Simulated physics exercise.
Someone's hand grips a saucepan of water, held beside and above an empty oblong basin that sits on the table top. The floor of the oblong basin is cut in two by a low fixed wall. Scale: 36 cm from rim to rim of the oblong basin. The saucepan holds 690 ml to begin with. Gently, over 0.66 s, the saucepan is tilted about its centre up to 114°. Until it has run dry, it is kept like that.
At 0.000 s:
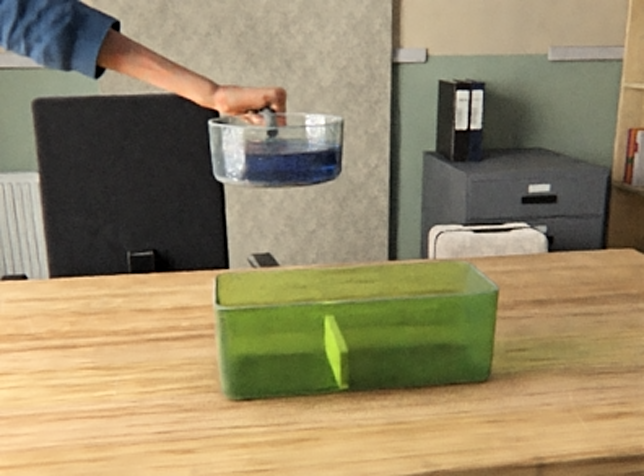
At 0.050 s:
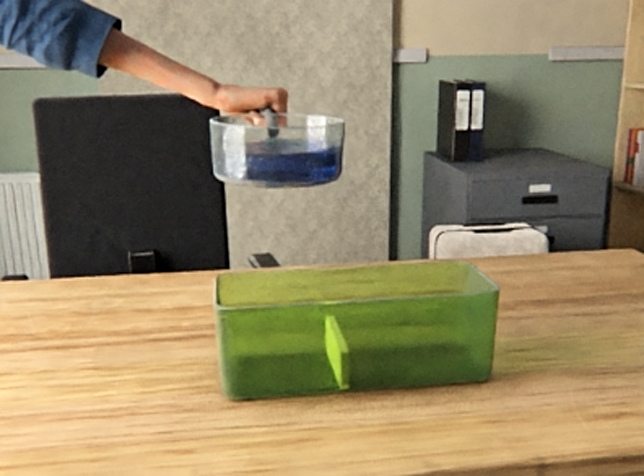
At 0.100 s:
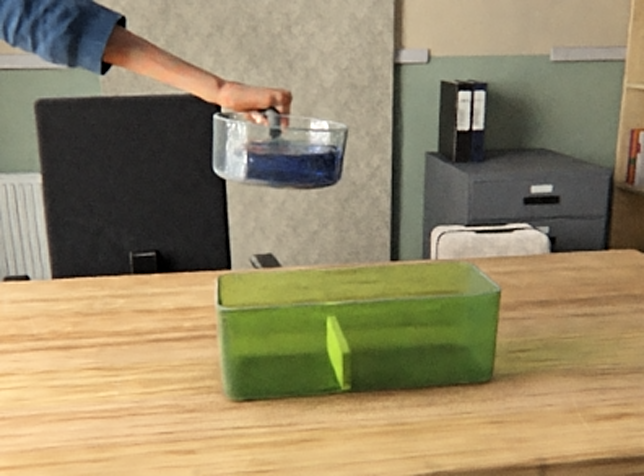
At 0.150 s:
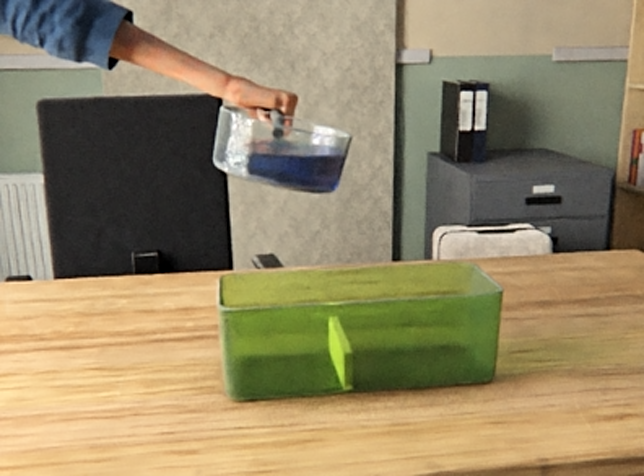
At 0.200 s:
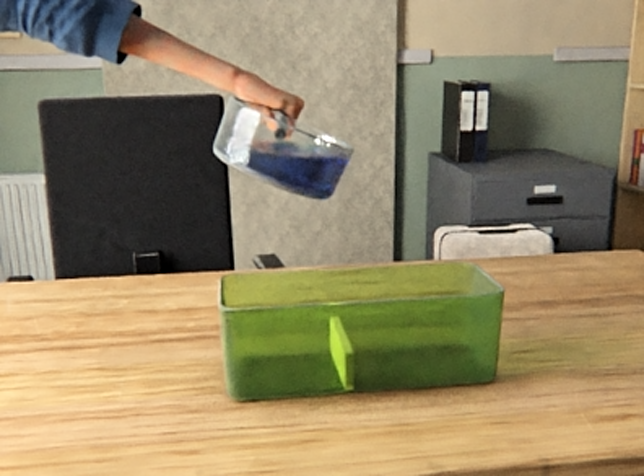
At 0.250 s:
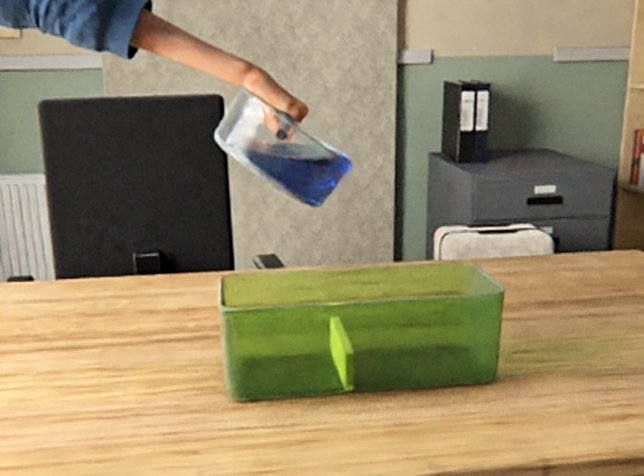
A hand reaching in from the upper left, below a blue sleeve, holds a clear glass saucepan of blue liquid level, then steadily tilts it down to the right, the liquid gathering toward its lower right side. Below, an empty green see-through oblong basin with a low bright green divider sits on a wooden table. The almost steady, slightly raised front view shows an office with a black chair and grey cabinet behind.
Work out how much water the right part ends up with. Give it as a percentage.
I would put it at 78 per cent.
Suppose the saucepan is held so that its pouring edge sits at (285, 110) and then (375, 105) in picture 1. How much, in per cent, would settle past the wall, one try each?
Roughly 30 per cent the first time and 85 per cent the second.
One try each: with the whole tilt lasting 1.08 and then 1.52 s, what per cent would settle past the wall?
In order, 85 and 90 per cent.
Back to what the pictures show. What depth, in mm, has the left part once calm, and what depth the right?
Left part: About 8 mm; right part: About 22 mm.
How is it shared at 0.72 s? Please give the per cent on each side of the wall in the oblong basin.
Left roughly 12 per cent, right roughly 78.
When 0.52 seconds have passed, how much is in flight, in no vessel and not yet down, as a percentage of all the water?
About 54 per cent.
By 0.52 s the tilt is 102° and 16 per cent is still to pour, 0 is left of the wall and 29 right of it.
By 0.72 s the tilt is 114° and 3 per cent is still to pour, 12 is left of the wall and 77 right of it.
By 0.93 s the tilt is 114° and 0 per cent is still to pour, 19 is left of the wall and 78 right of it.
By 1.16 s the tilt is 114° and 0 per cent is still to pour, 19 is left of the wall and 79 right of it.
At rest 19 per cent lies left of the wall, 78 right of it and 2 outside.
